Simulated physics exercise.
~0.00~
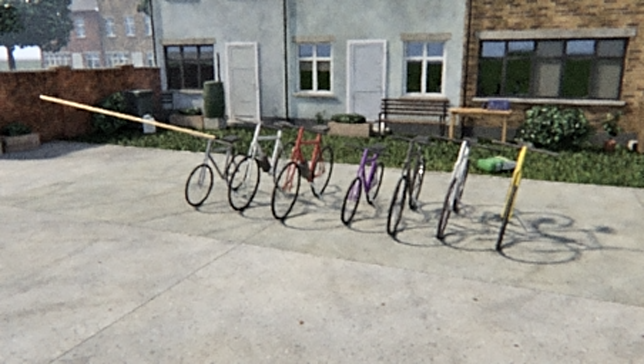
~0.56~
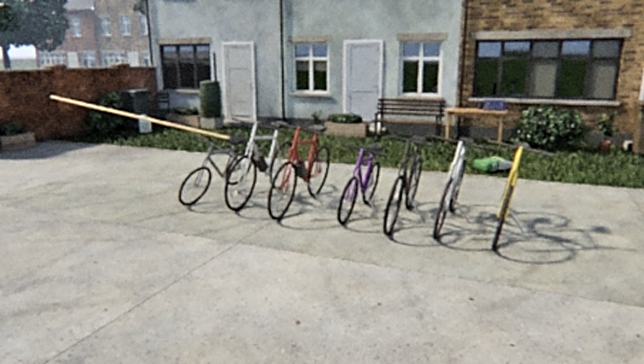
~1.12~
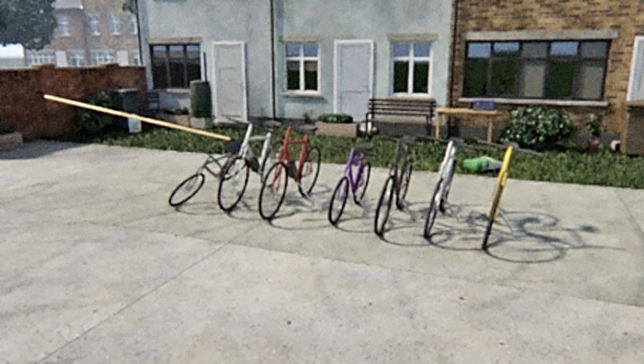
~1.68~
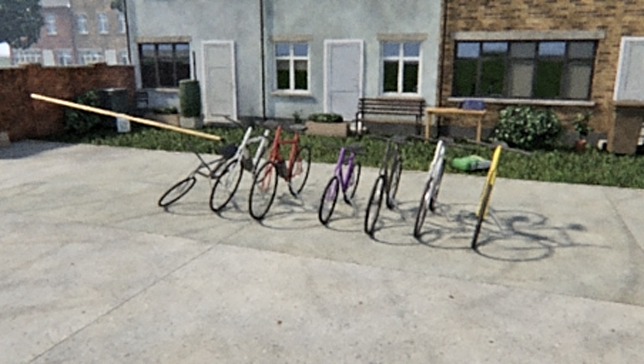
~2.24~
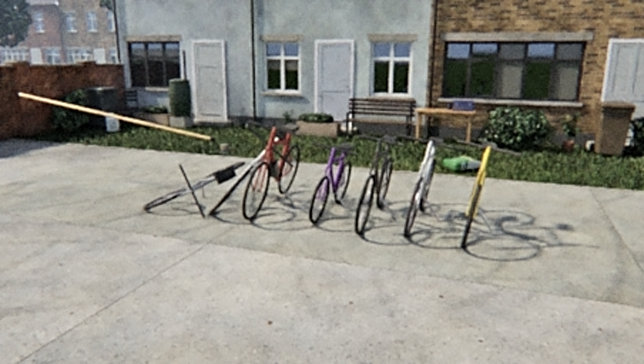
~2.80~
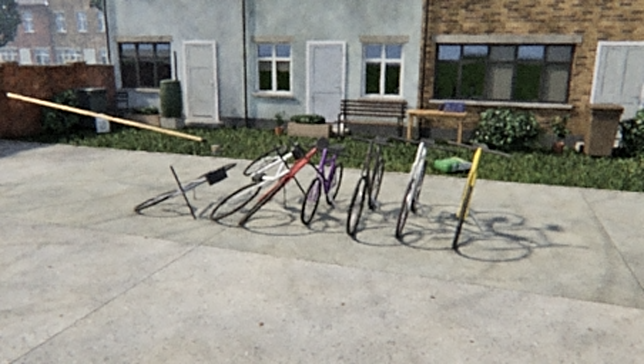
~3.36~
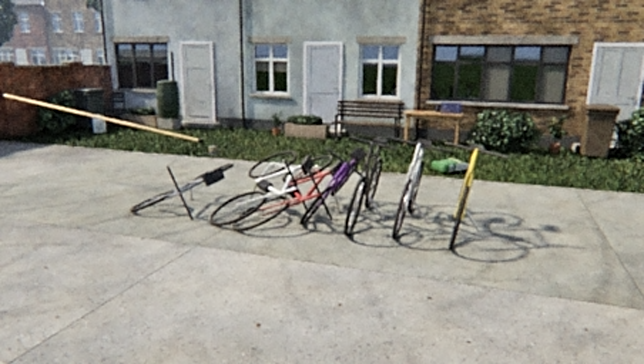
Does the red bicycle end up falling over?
Yes, the red bicycle falls. It tips to the right after the bicycles on its left go over and ends up leaning far down among them.
